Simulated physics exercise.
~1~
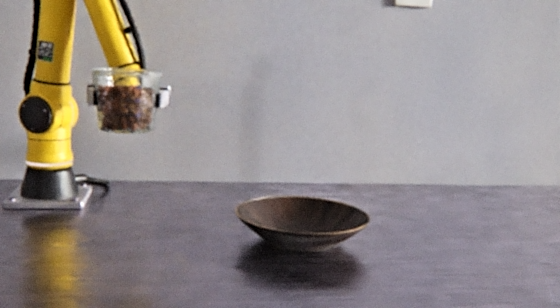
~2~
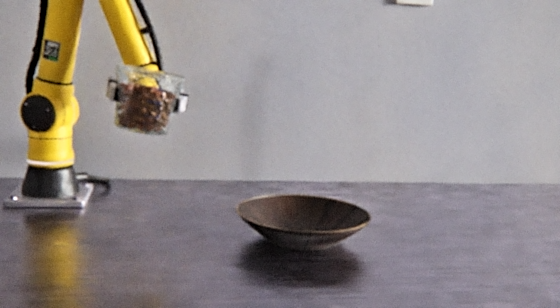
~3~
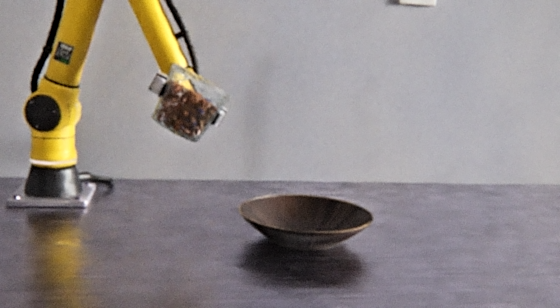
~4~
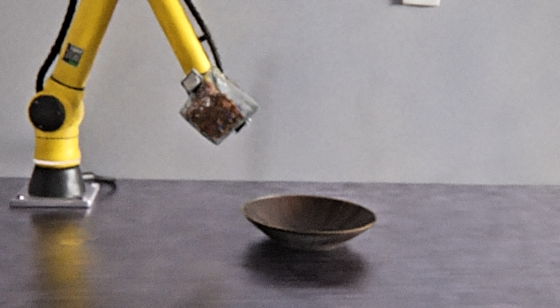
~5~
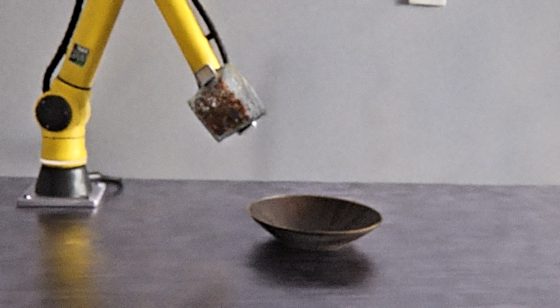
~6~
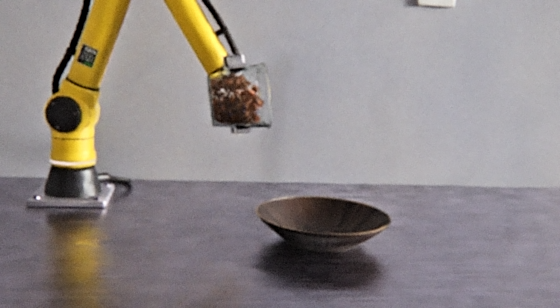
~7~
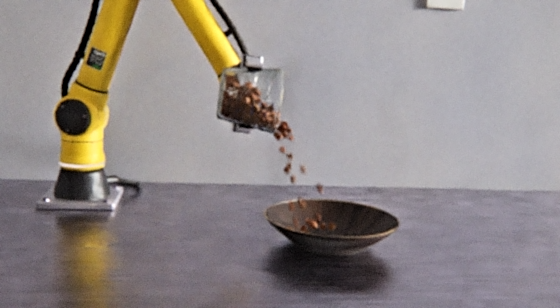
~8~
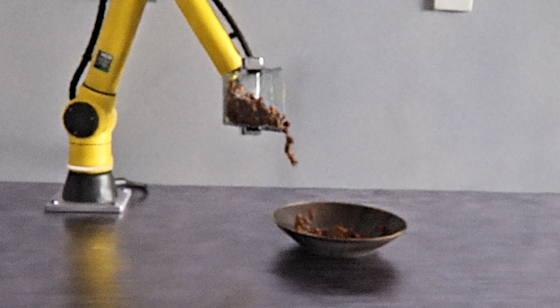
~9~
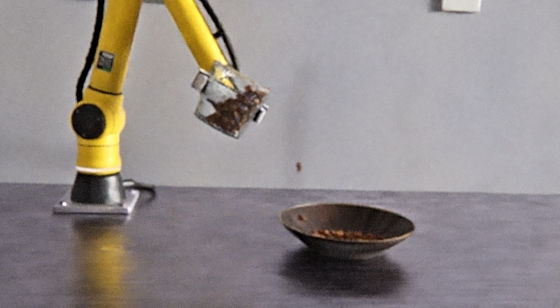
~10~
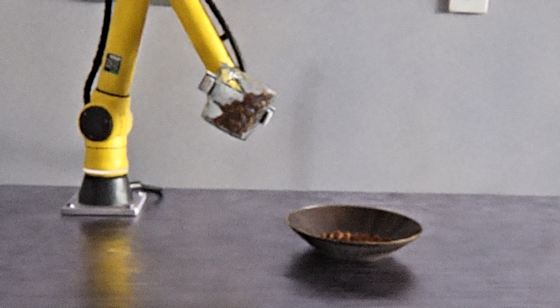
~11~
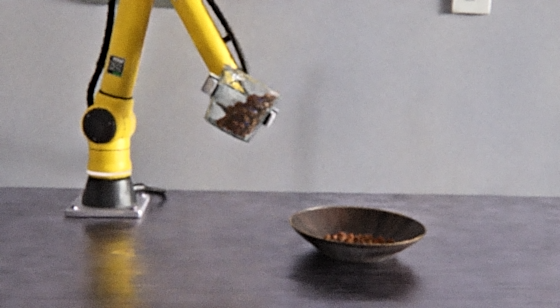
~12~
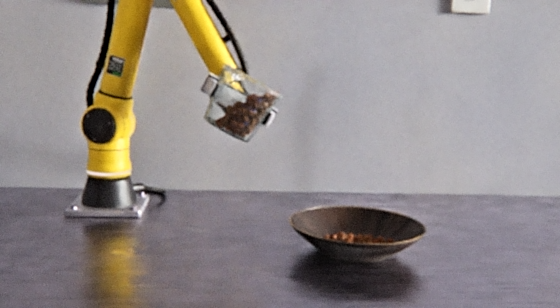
On a dark table, a yellow robot arm tips brown pellets from a clear beaker into a bowl, keeping some.
